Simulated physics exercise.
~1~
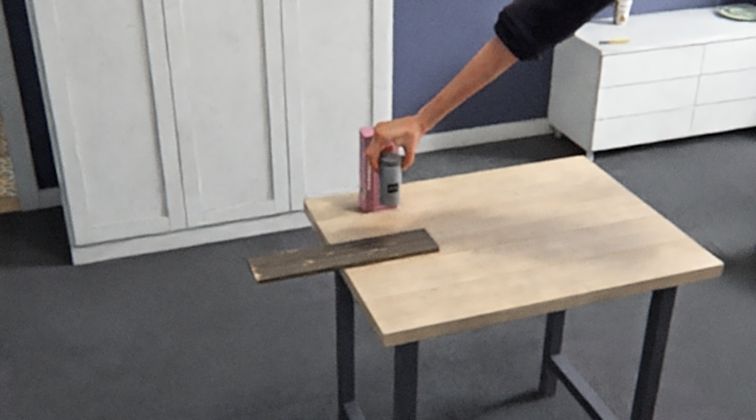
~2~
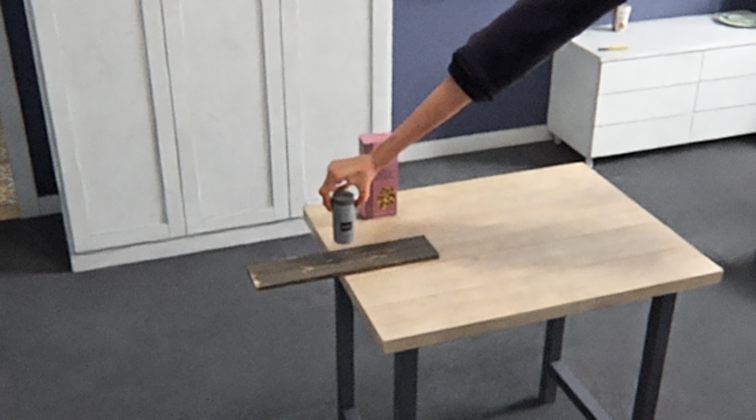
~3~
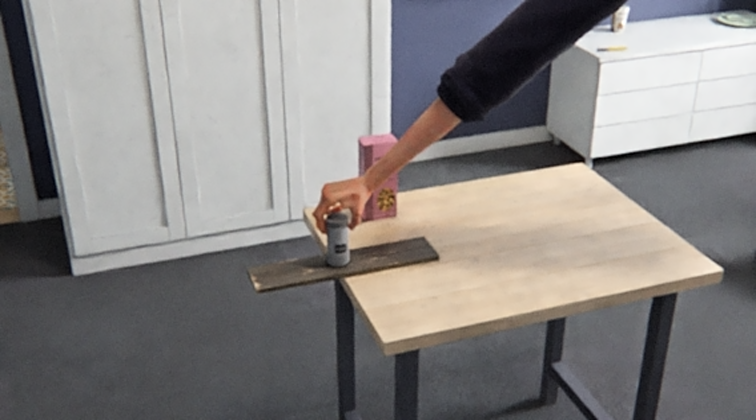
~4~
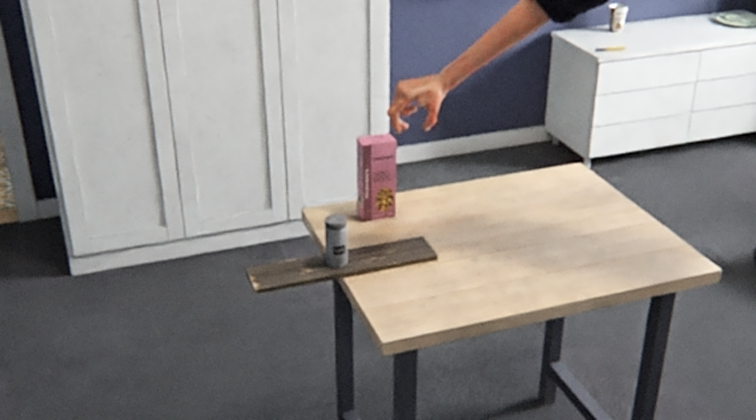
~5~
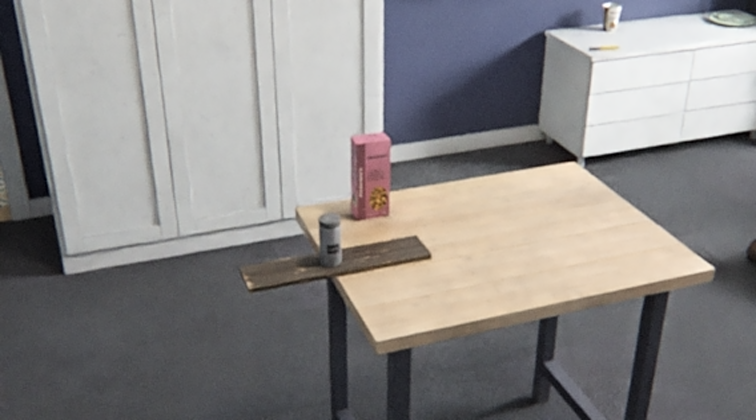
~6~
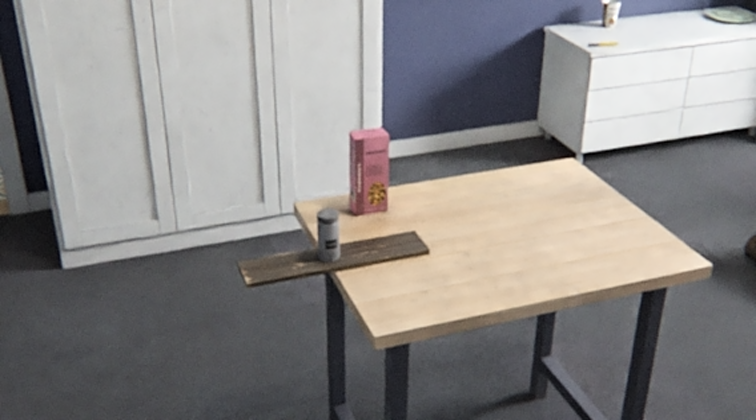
Grey shaker being lowered by a hand onto a dark board overhanging a table's left edge, then staying upright, the board balanced.
